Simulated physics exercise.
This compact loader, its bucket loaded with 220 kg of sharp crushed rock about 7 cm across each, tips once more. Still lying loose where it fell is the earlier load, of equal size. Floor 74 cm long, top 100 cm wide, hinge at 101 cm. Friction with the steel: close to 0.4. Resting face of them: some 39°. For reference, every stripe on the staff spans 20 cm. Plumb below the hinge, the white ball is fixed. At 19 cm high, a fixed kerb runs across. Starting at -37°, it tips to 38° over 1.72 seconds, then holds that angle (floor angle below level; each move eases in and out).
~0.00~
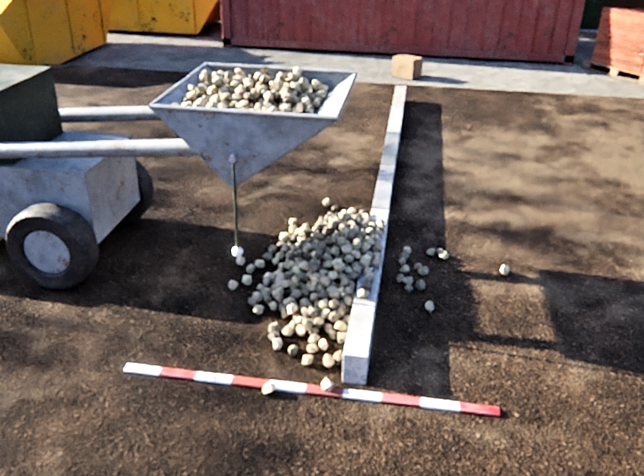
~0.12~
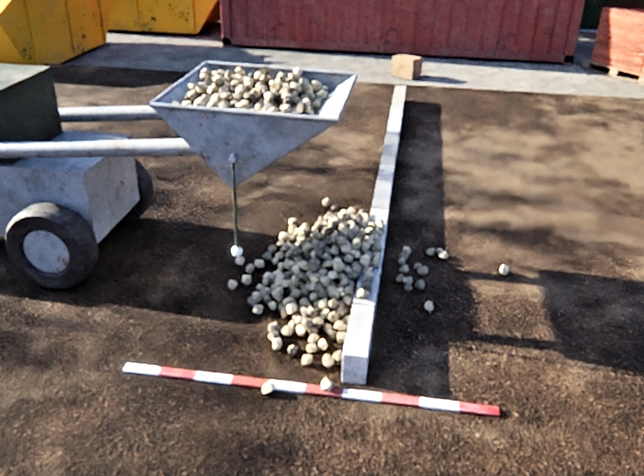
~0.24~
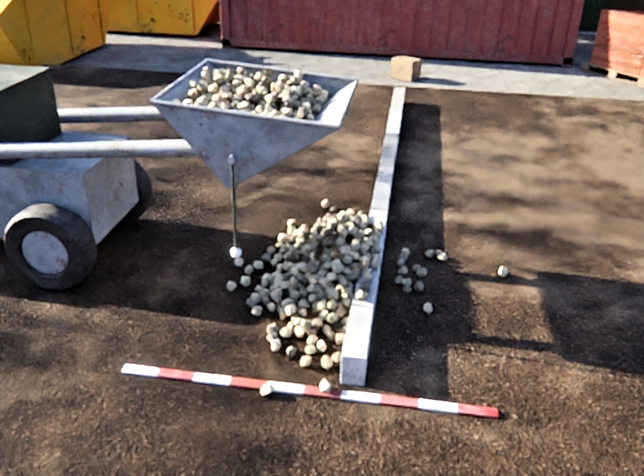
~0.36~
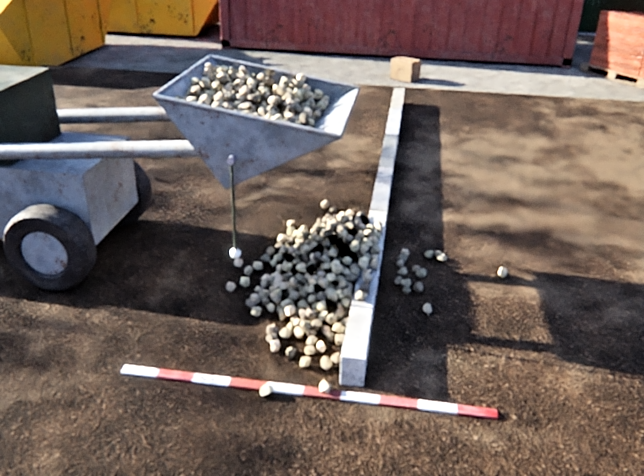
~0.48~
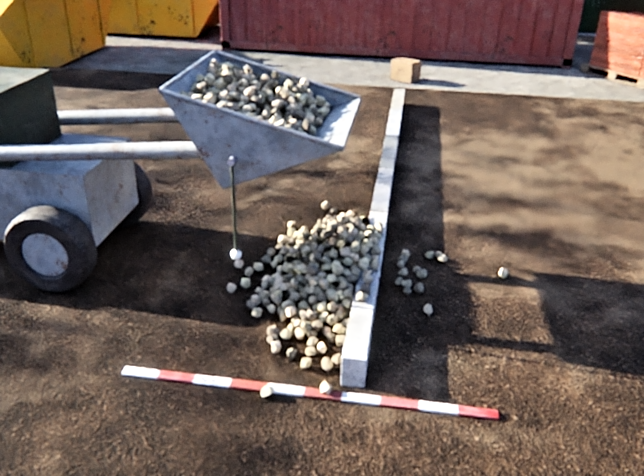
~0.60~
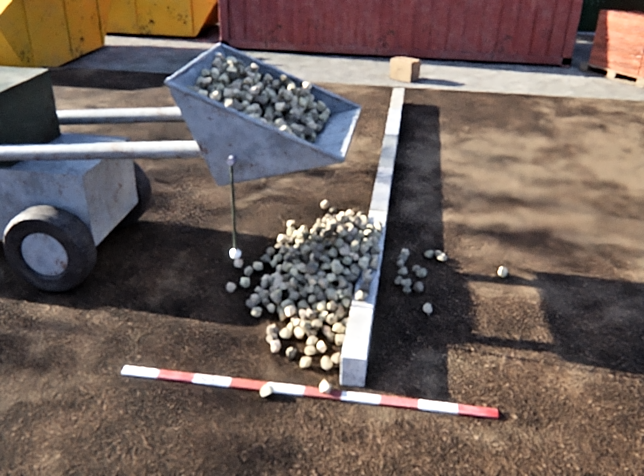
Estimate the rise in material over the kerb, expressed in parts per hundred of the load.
Close to 37 parts in a hundred.
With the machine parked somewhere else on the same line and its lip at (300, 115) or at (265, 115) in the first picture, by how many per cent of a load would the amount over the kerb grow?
Case one about 5 %, case two about 0 %.
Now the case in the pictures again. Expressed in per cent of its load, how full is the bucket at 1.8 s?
Close to 45 in a hundred.
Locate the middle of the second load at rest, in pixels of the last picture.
The middle lies near (353, 264) in the last picture.
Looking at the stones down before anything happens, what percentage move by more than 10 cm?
Roughly 5 percent.
After 1.3 s the floor is at 26°; in per cent of one load, 100 in the bucket, 98 on this side of the kerb, 3 over the kerb; the foremost stones are at (437, 271).
After 1.8 s the floor is at 38°; in per cent of one load, 44 in the bucket, 151 on this side of the kerb, 5 over the kerb; the foremost stones are at (438, 275).
After 2.2 s the floor is at 38°; in per cent of one load, 9 in the bucket, 167 on this side of the kerb, 24 over the kerb; the foremost stones are at (475, 293).
After 4.6 s the floor is at 38°; in per cent of one load, 0 in the bucket, 160 on this side of the kerb, 40 over the kerb; the foremost stones are at (515, 295). Net gain over the kerb, 37.
